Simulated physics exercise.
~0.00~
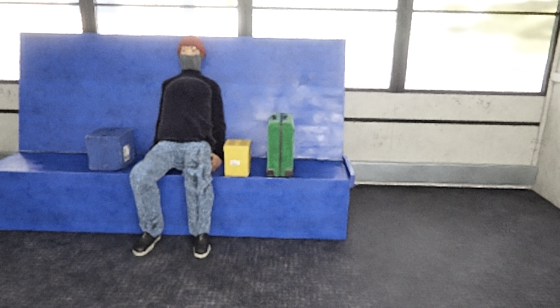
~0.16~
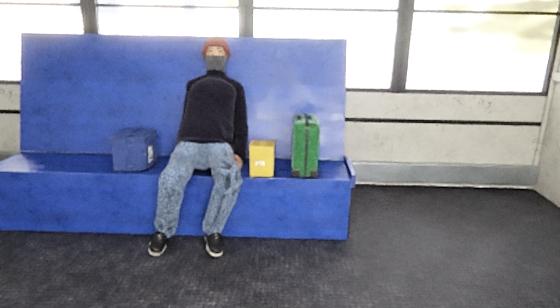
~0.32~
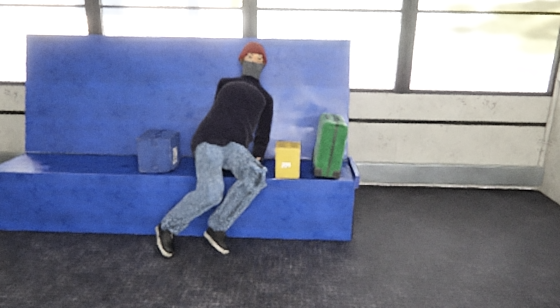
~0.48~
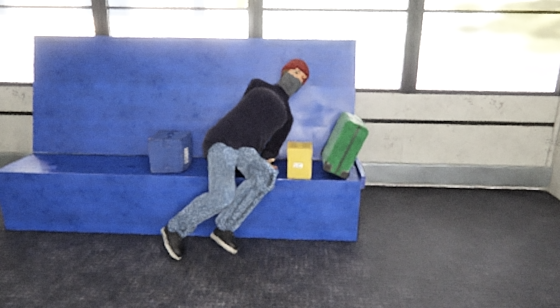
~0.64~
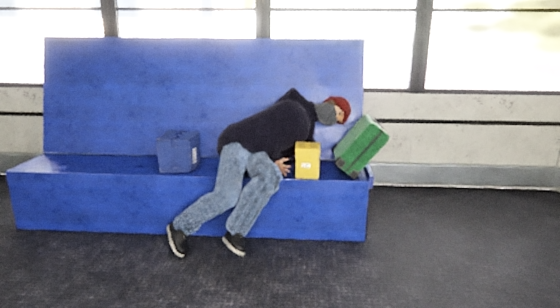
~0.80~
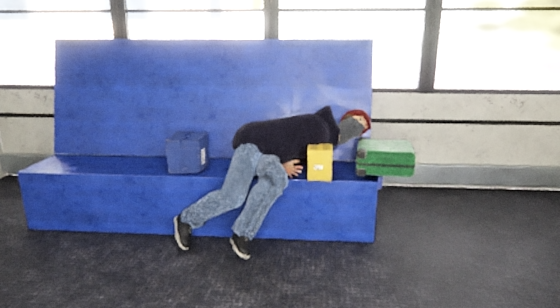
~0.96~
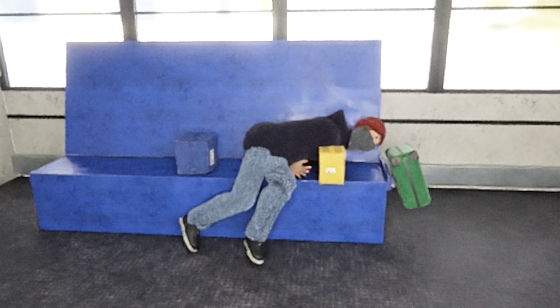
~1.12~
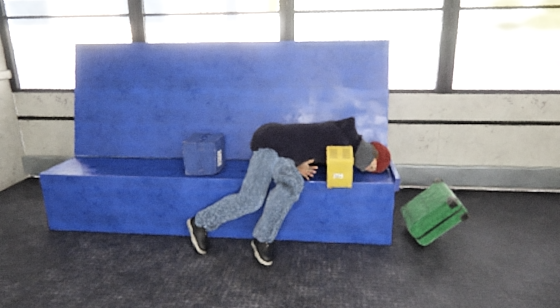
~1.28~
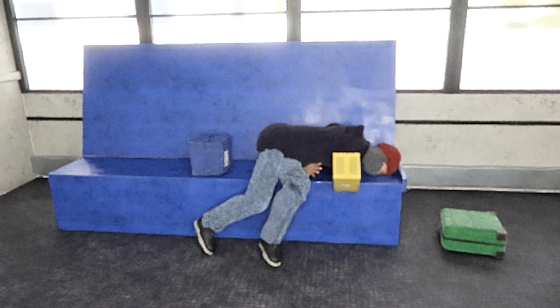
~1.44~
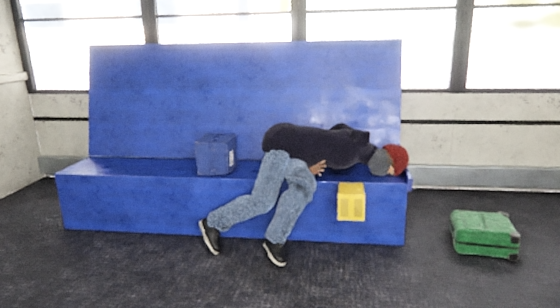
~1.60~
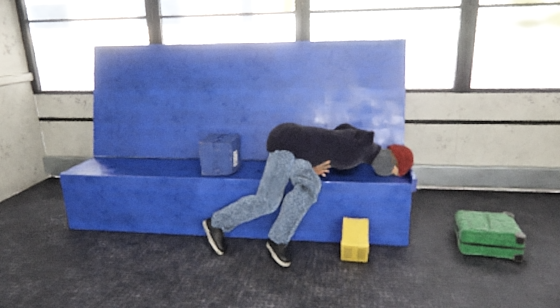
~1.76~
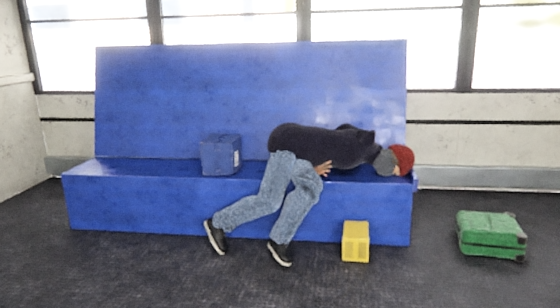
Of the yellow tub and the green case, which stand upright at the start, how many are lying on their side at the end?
Two of them are, as the yellow tub and the green case both end up lying on their side on the floor.
